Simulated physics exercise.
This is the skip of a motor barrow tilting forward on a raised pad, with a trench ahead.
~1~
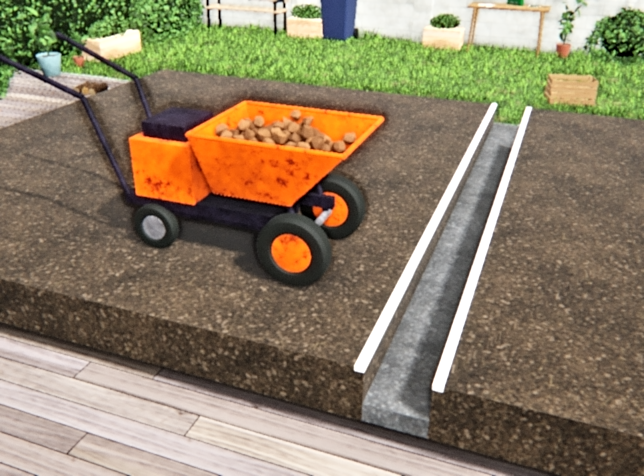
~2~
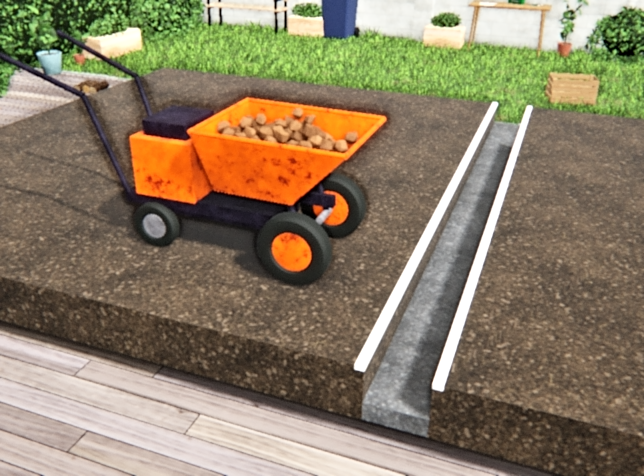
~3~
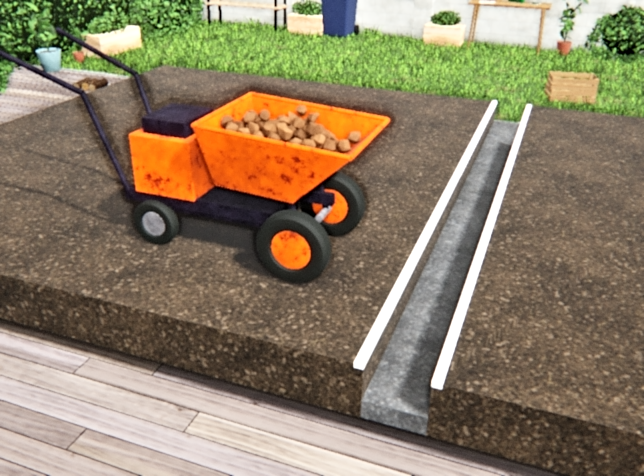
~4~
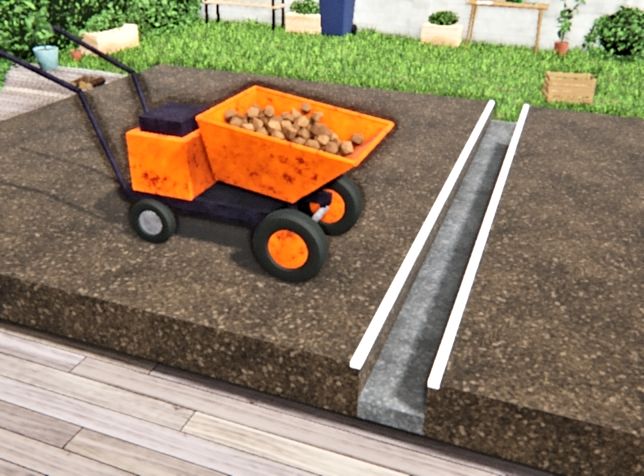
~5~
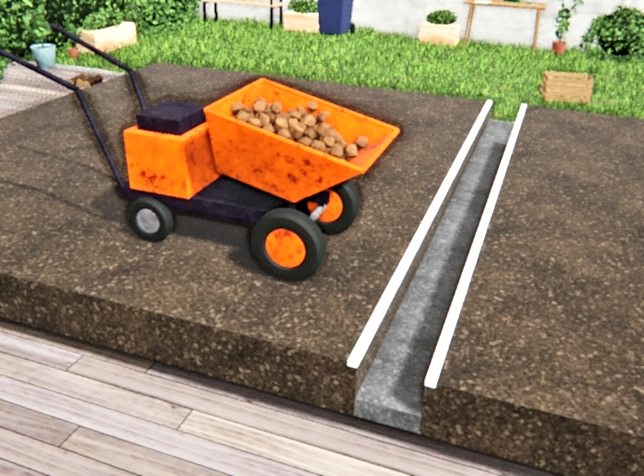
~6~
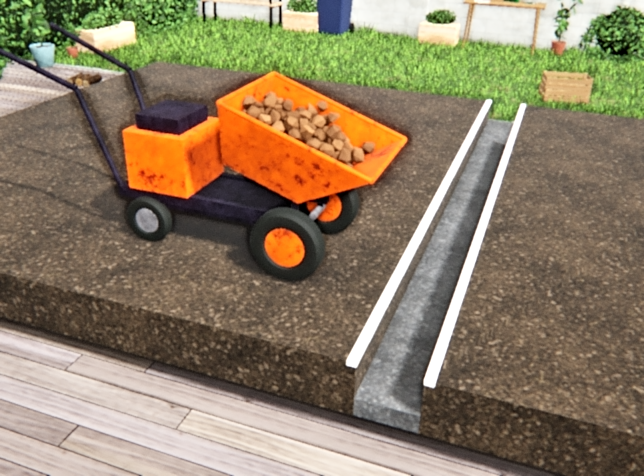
An orange skip heaped with brown clods sat level on a wheeled barrow beside a narrow, white-edged trench, then slowly tilted forward to the right, its back end rising while the clods stayed inside.
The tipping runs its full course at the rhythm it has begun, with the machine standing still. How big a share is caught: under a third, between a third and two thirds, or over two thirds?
The trench ends with more than two thirds of it.
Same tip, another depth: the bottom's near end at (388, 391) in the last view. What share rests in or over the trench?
Roughly 50 in a hundred.
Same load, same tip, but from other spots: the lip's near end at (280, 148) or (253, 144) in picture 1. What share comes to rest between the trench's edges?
About 30 and 10 per cent.
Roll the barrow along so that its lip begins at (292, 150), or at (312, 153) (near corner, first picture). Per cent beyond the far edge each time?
The first gives 0 %, the second 0 %.
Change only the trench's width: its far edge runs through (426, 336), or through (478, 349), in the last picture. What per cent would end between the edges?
Near 50 % and 100 %.
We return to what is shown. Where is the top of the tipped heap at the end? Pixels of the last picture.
At about (464, 269).
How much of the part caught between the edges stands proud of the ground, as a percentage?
Roughly 15 in a hundred.
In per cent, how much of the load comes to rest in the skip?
It comes to 15 per cent or so.
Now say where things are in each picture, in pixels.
Lip of the skip near (343, 157), level; top of the load near (266, 138), clay clods; first edge of the trench near (379, 329); far edge near (451, 345), the trench over half as wide as the skip, and about half as deep as wide, in the first picture.
Lip of the skip near (346, 157), level; top of the load near (267, 136), in the second picture.
Lip of the skip near (350, 158), tipped barely; top of the load near (271, 132), in the third picture.
Lip of the skip near (355, 164), tipped a little; top of the load near (278, 122), in the fourth picture.
Lip of the skip near (362, 171), tipped a little; top of the load near (265, 128), in the fifth picture.
Lip of the skip near (371, 181), tipped clearly; top of the load near (273, 117); first edge of the trench near (371, 324); far edge near (443, 341), in the sixth picture.
Shortly afterwards, skip tipped steeply; the whole lot in the skip.
Next, skip tipped right over; the bulk in the skip; near a quarter in or heaped over the trench; only a few beyond it; only a few falling.
Some moments later, skip tipped right over; near a quarter in the skip; near two thirds in or heaped over the trench; a little beyond it.
In the end, skip tipped right over; near a quarter in the skip; the bulk in or heaped over the trench; a little beyond it.
